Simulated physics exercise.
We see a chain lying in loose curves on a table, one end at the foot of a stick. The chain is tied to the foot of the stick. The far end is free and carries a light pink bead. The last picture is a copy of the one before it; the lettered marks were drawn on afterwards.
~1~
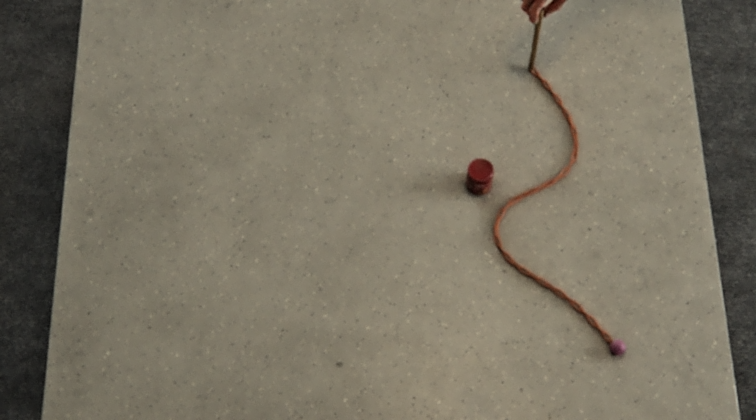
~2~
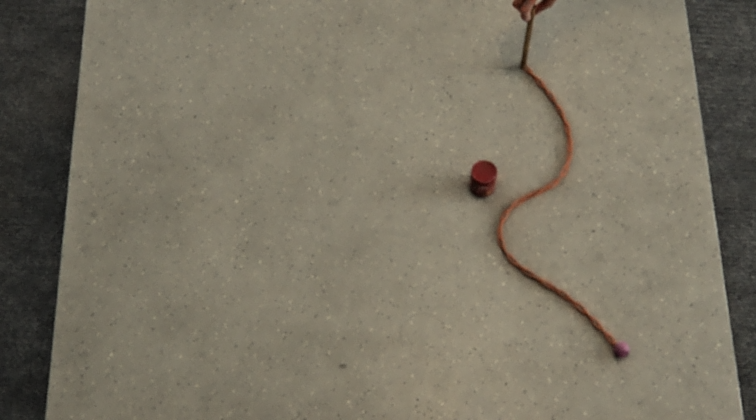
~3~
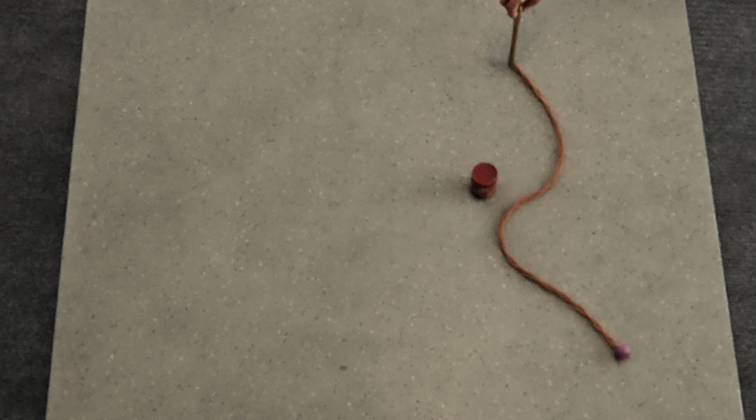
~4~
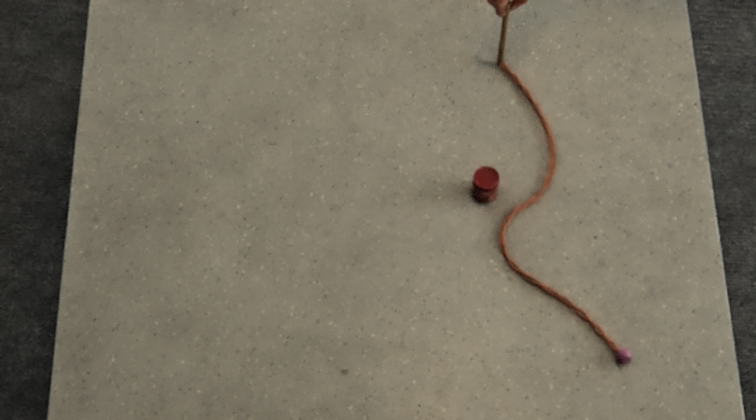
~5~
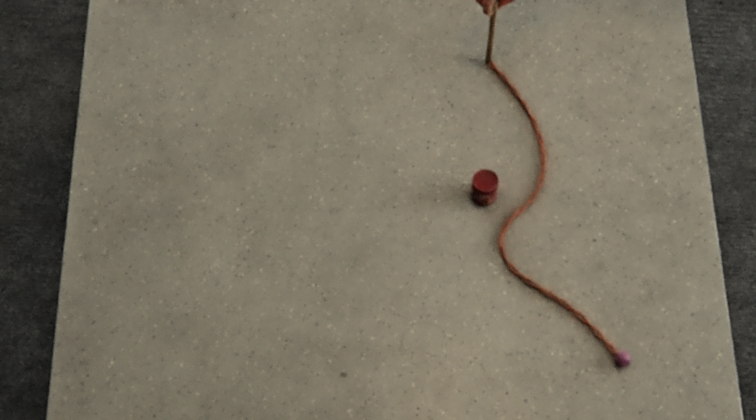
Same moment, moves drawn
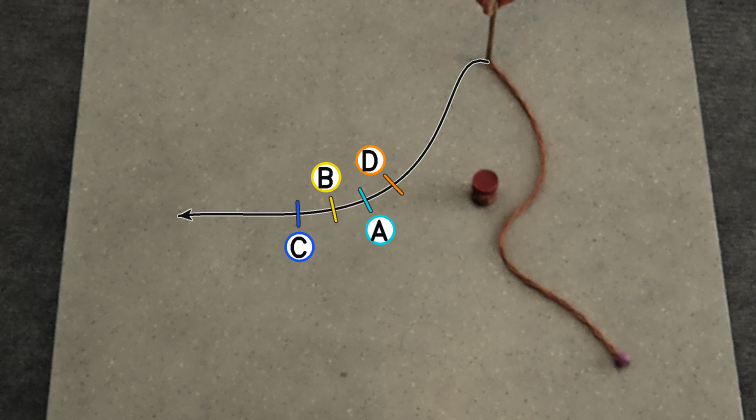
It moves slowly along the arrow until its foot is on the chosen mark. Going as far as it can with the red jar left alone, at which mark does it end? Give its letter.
A.
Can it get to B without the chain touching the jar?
For that mark, no.
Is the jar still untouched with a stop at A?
Yes.
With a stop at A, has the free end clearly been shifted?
By then, no.
On the marked copy, A at (365, 200); B at (333, 209); C at (298, 214); D at (393, 185); the route from (488, 62) via (376, 195) to (179, 216).
Following A. Soon after the start, foot of the stick (448, 106), middle of the chain (515, 218), free end (622, 359).
Later, foot of the stick (416, 164), middle of the chain (515, 218), free end (622, 359).
In the end, foot of the stick (365, 201), middle of the chain (515, 218), free end (622, 359); nothing has been touched.
As for the rest, B brings the chain against the jar; C brings the chain against the jar; D is safe but short.
